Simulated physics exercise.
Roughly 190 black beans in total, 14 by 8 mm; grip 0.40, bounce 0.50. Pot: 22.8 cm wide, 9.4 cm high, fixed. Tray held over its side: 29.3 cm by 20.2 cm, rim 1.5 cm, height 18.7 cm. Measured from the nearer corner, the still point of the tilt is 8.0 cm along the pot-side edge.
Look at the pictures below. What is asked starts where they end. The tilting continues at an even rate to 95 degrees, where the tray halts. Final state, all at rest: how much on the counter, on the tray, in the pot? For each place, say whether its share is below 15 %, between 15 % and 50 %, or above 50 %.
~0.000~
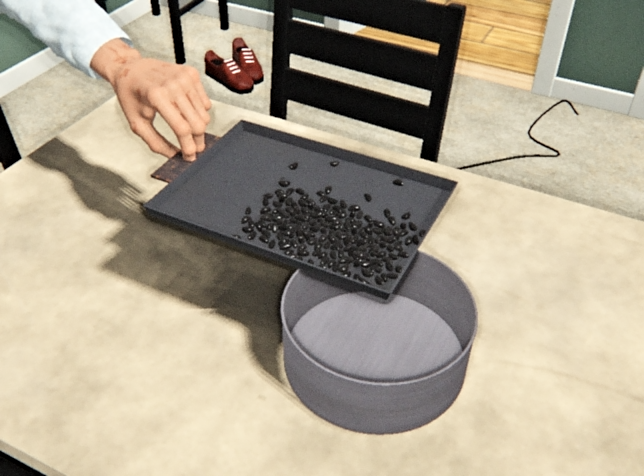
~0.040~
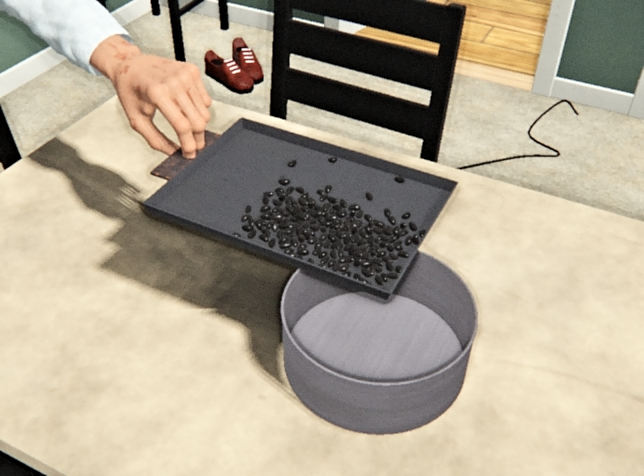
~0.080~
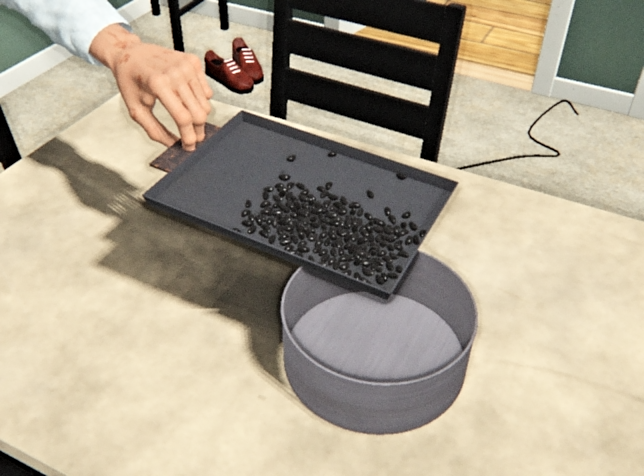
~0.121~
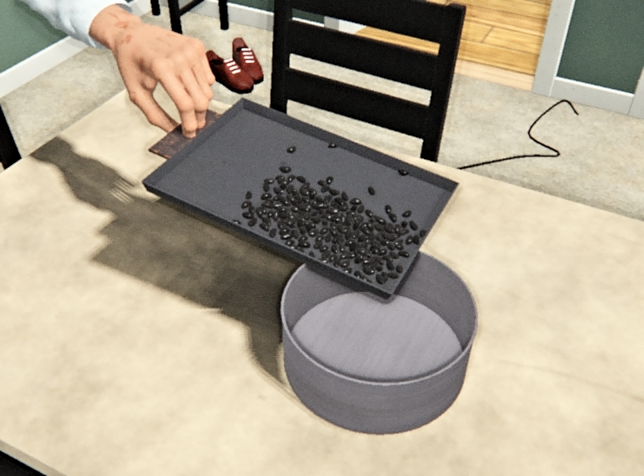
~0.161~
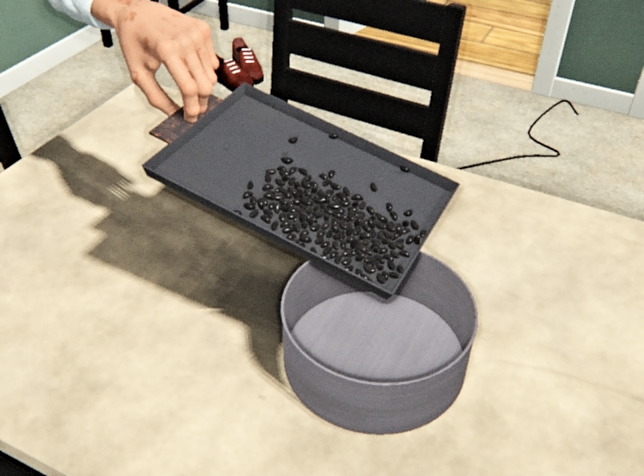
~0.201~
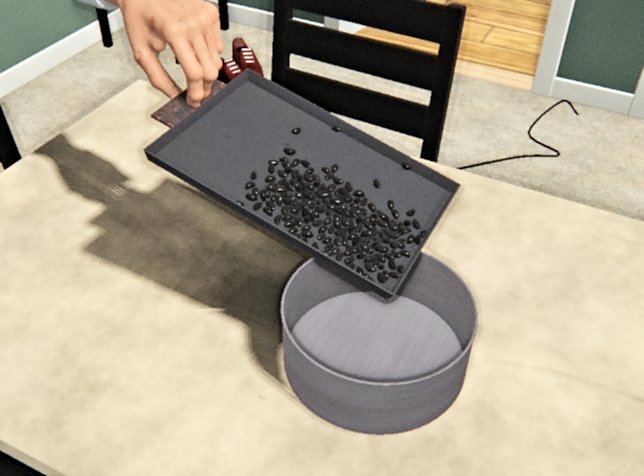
In order: Counter: The amount should be moderate; left on the tray: The amount should be small; pot: The amount should be over half.
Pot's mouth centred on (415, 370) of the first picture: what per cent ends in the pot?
I'd expect near 65 per cent.
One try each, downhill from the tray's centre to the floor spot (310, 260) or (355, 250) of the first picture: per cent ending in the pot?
First try: Around 95 percent; second try: Around 90 percent.
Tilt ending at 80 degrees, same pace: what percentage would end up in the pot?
Roughly 70 percent.
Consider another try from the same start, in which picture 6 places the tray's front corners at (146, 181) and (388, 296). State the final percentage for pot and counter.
Pot 95 % / counter 5 %.
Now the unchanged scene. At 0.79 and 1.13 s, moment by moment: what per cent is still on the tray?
Roughly 45 then 0.
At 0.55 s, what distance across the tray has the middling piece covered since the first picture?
5 cm.
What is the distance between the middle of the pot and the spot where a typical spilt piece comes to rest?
I'd say close to 26 centimetres.
Then, at 0.55 s, tilt 54 degrees; the tray holds 100 %, the pot 0 %.
After 0.79 s, tilt 80 degrees; the tray holds 45 %, the pot 20 %.
Then, at 1.13 s, tilt 95 degrees; the tray holds 0 %, the pot 70 %.
In the end, at 2.2 s, counter 30 %, tray 0 %, pot 70 %.
